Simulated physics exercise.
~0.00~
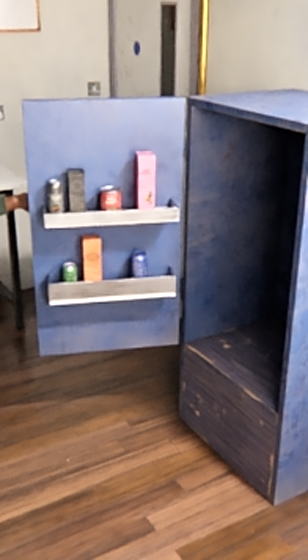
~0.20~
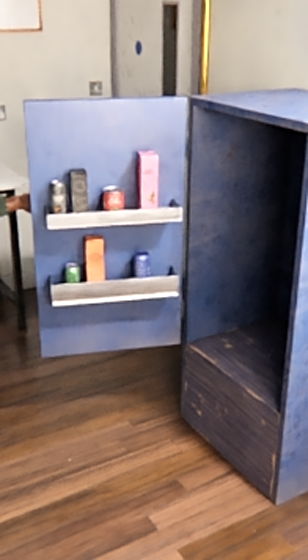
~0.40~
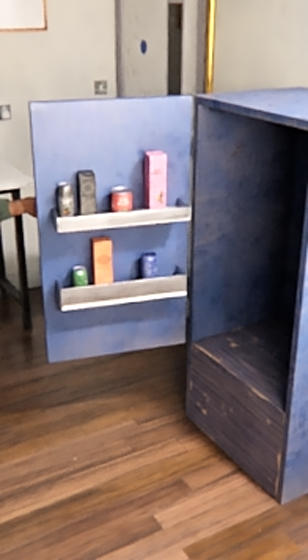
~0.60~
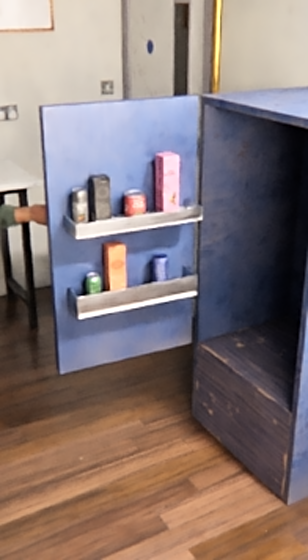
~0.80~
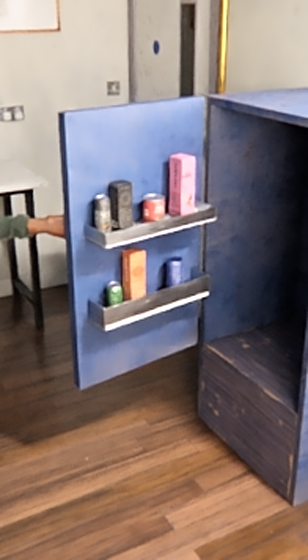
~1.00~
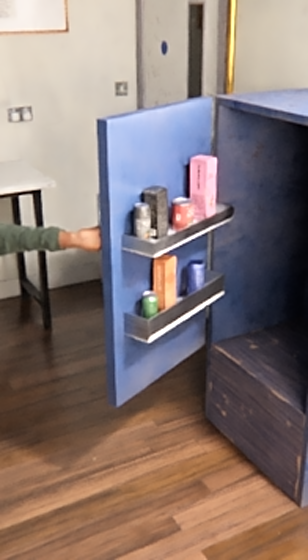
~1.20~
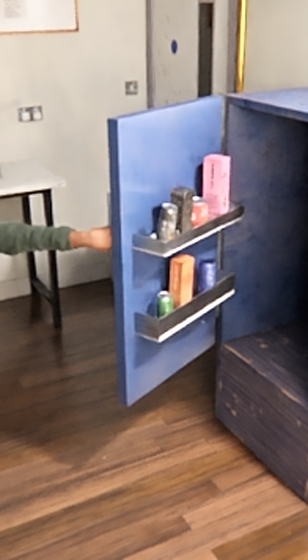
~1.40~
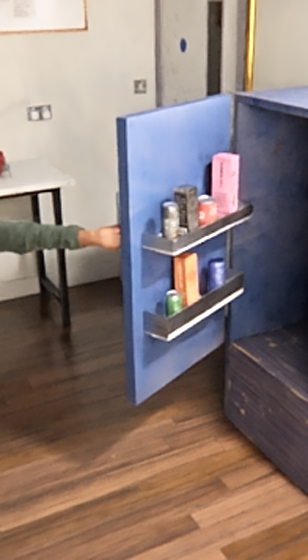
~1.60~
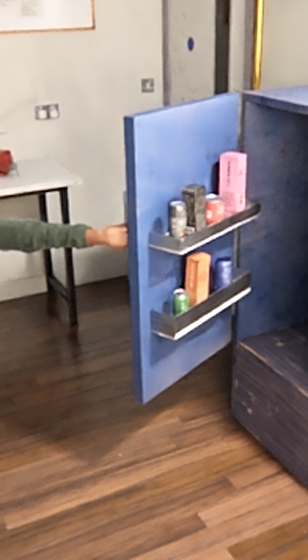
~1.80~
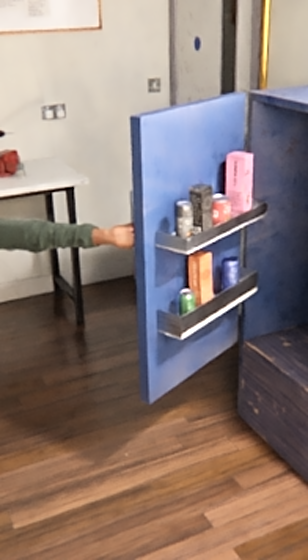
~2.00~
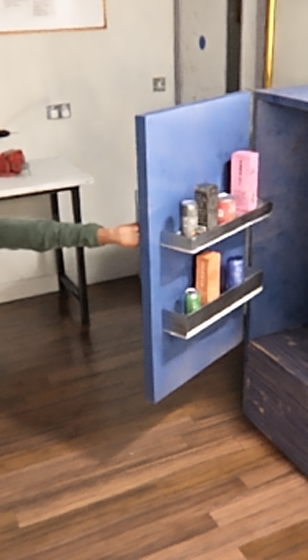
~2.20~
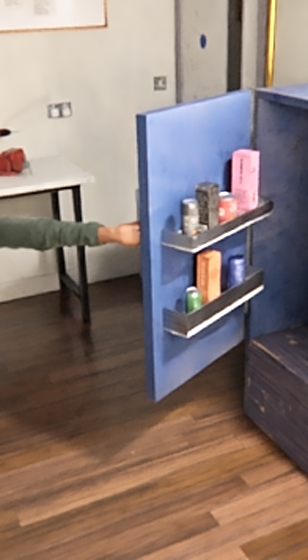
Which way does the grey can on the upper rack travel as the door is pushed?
The grey can moves to the right, carried along on the rack as the door swings.
A blue cabinet door stands wide open in a room with a wooden floor, seen from the front with the dark, empty cabinet at right. On its upper rack are a grey can, a black carton, a red tin and a pink carton, with a green can, an orange carton and a blue can below. A hand in a green sleeve reaches in from the left and swings the door partway toward closed, carrying the items rightward. The door then stops, still ajar, as the view drifts slightly left. The hand remains at its edge, and everything ends upright on the racks.
